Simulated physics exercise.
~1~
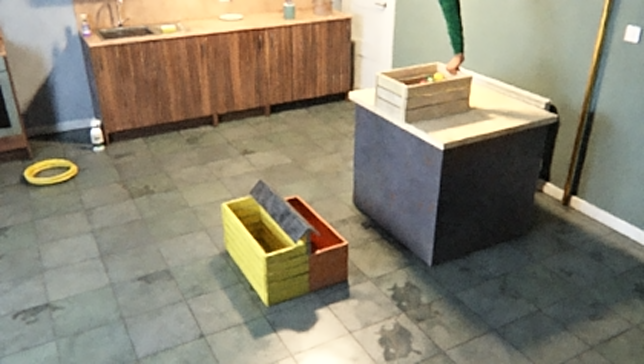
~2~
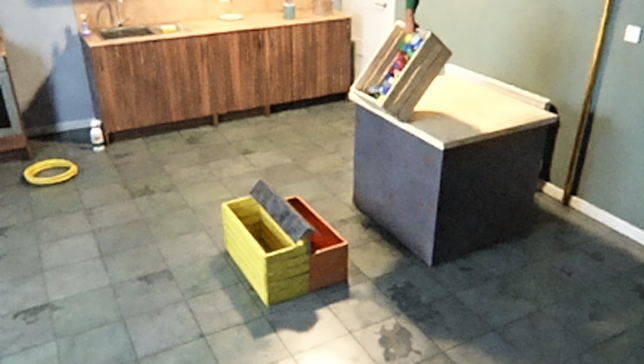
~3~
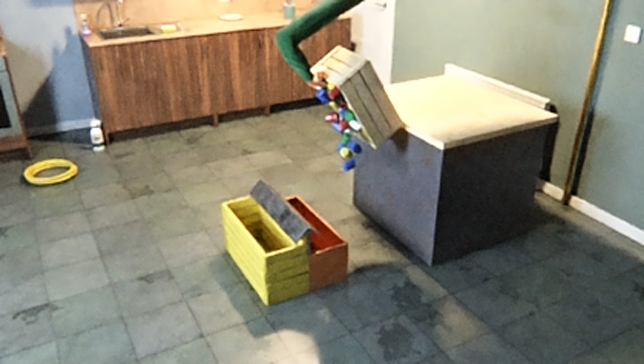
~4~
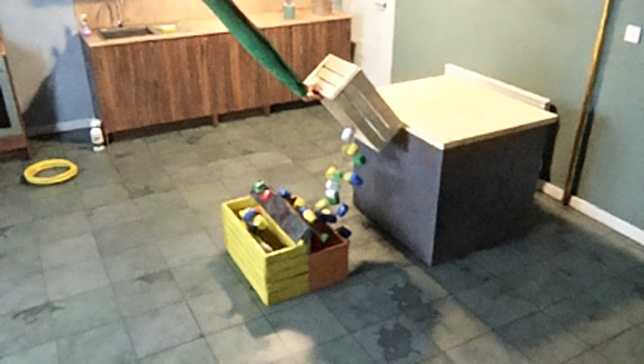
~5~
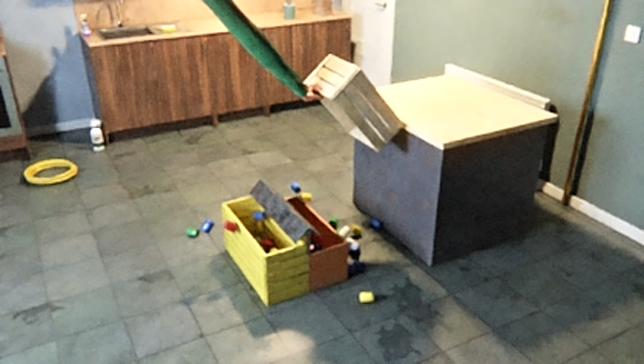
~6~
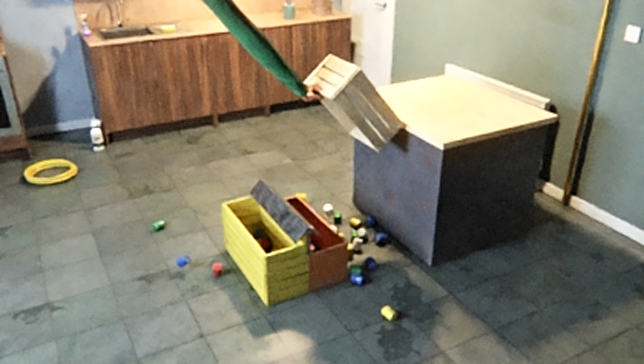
A green-sleeved arm tips a pale wooden box off the end of a dark bench with a light top, in a grey-tiled kitchen seen from slightly above. Below stand a yellow tub and an orange trough, side by side with a dark ridge between them, while wooden cabinets line the back and a yellow ring lies at left. The box tilts up, showing colourful little jars, then turns over leftward. The jars pour out, strike the ridge and containers, and bounce. Many settle inside; others scatter on the floor, mostly right of the trough, with three lying to the left.
